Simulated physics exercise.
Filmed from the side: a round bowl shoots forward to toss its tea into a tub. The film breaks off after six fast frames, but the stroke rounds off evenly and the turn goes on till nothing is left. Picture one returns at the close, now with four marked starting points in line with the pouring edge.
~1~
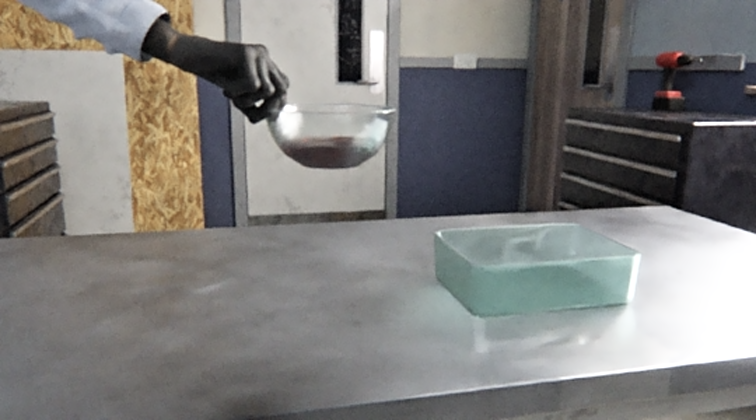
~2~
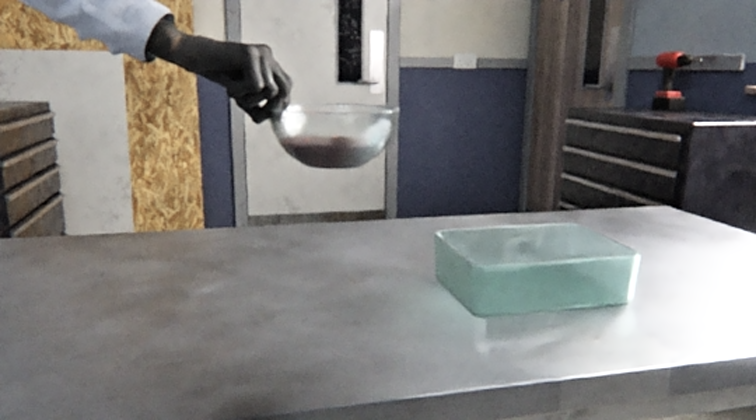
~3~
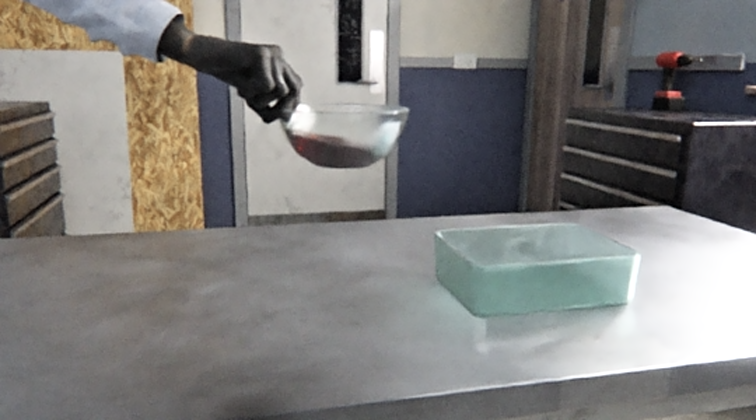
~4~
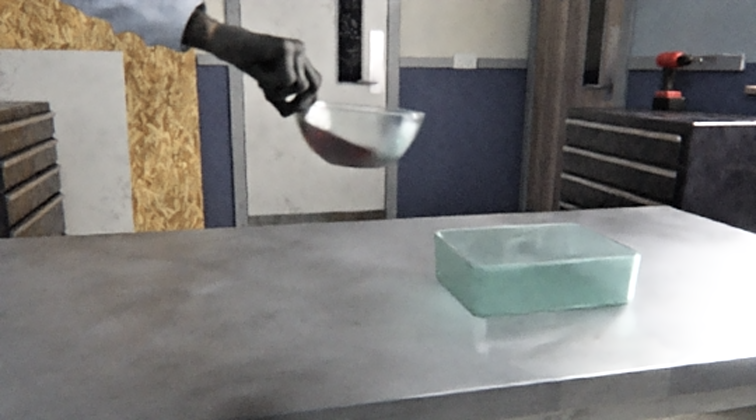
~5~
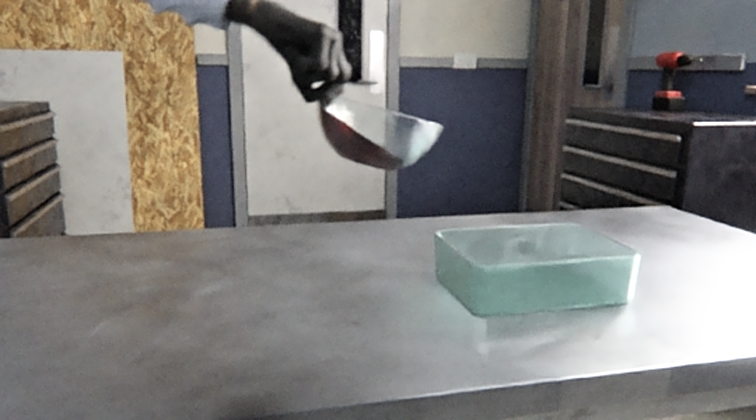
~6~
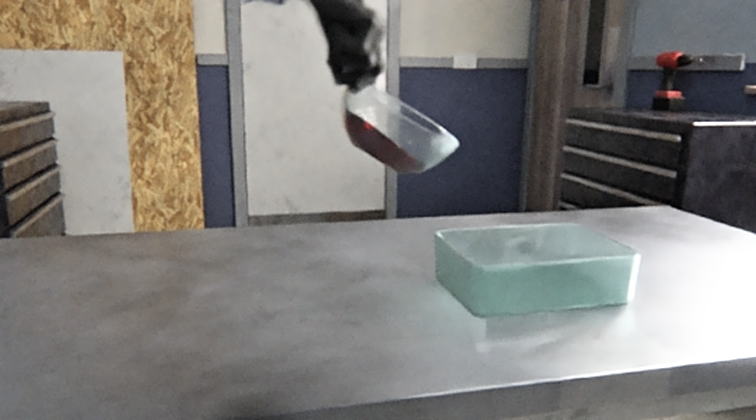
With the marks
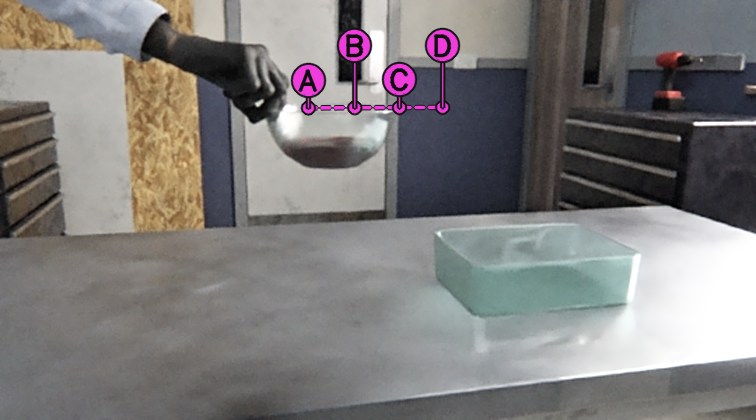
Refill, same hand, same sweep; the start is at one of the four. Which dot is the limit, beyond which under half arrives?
I would pick spot A.
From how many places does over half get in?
All of them.
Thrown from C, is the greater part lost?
No, that is safe.
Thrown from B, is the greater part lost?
No.
In magenta, A at (308, 108); B at (354, 107); C at (399, 107); D at (442, 107).
Choosing A, about 65 % lands in the tub, 22 % falls short and 13 % goes beside or beyond.
Choosing B, about 76 % lands in the tub, 5 % falls short and 20 % goes beside or beyond.
Choosing C, about 75 % lands in the tub, 9 % falls short and 16 % goes beside or beyond.
Choosing D, about 82 % lands in the tub, 6 % falls short and 13 % goes beside or beyond.
